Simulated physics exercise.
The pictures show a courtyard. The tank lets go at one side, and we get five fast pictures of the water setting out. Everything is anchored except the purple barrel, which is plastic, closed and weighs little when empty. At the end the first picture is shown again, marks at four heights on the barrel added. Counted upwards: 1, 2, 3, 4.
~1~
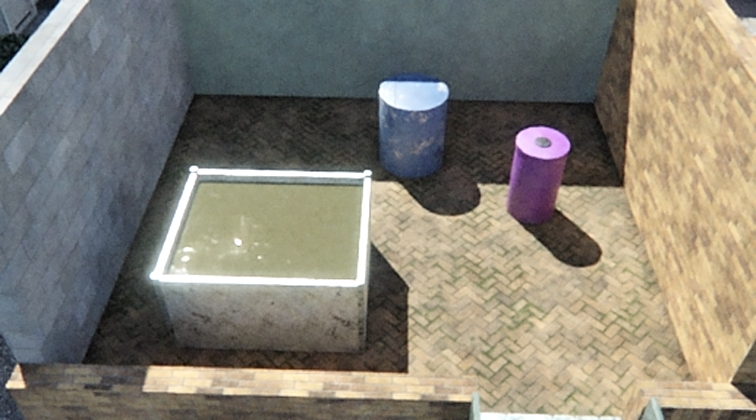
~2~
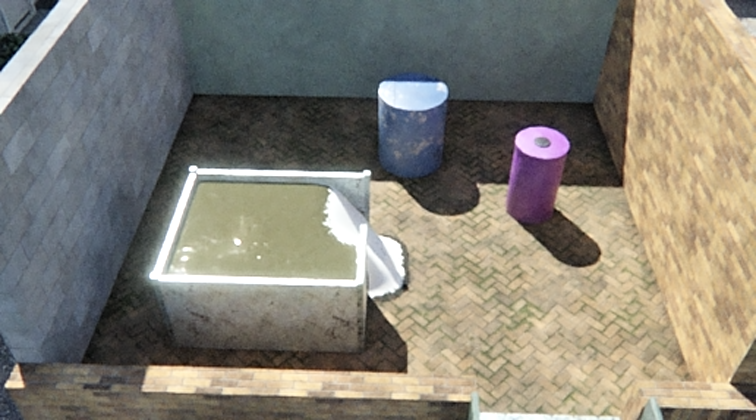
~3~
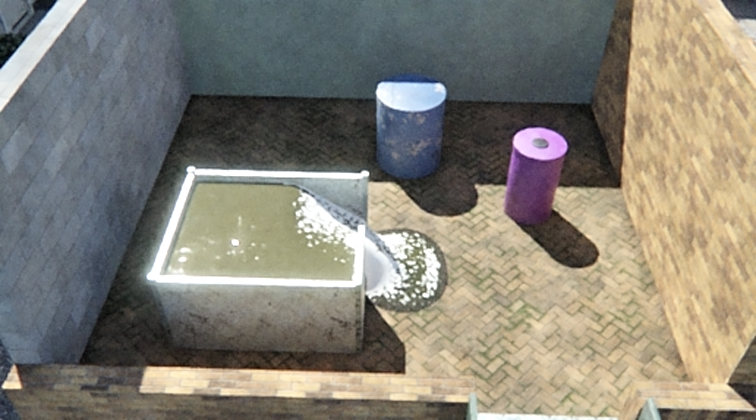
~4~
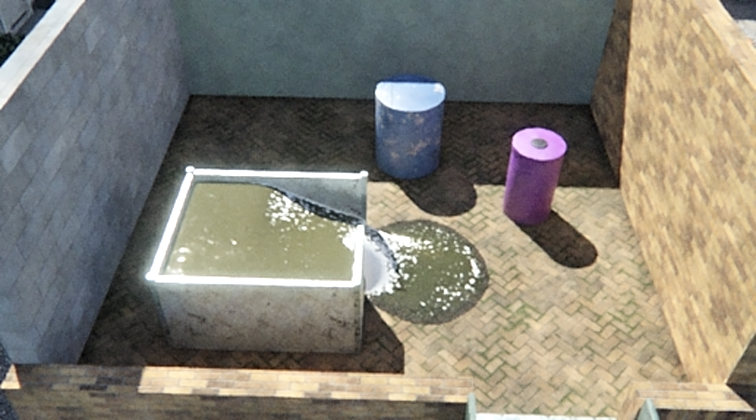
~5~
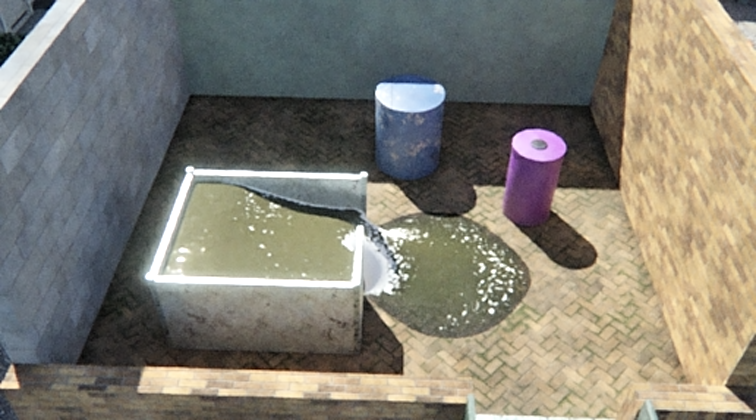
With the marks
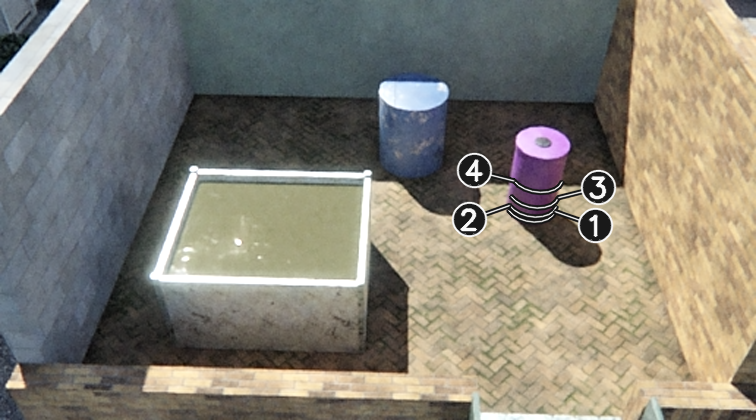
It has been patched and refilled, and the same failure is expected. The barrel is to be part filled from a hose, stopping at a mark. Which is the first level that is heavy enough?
4 is the one.
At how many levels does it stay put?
One.
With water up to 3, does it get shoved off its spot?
Yes, it does.
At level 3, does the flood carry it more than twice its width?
No.
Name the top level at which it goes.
That is level 3.
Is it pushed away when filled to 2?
Yes.
In white, 1 at (534, 222); 2 at (535, 217); 3 at (537, 208); 4 at (540, 192); from the bottom up 1, 2, 3, 4.
If 1 is chosen, it is pushed about 7 times its own width away.
If 2 is chosen, it is pushed about 4 times its own width away.
If 3 is chosen, it is pushed about half its own width away.
If 4 is chosen, it does not move.
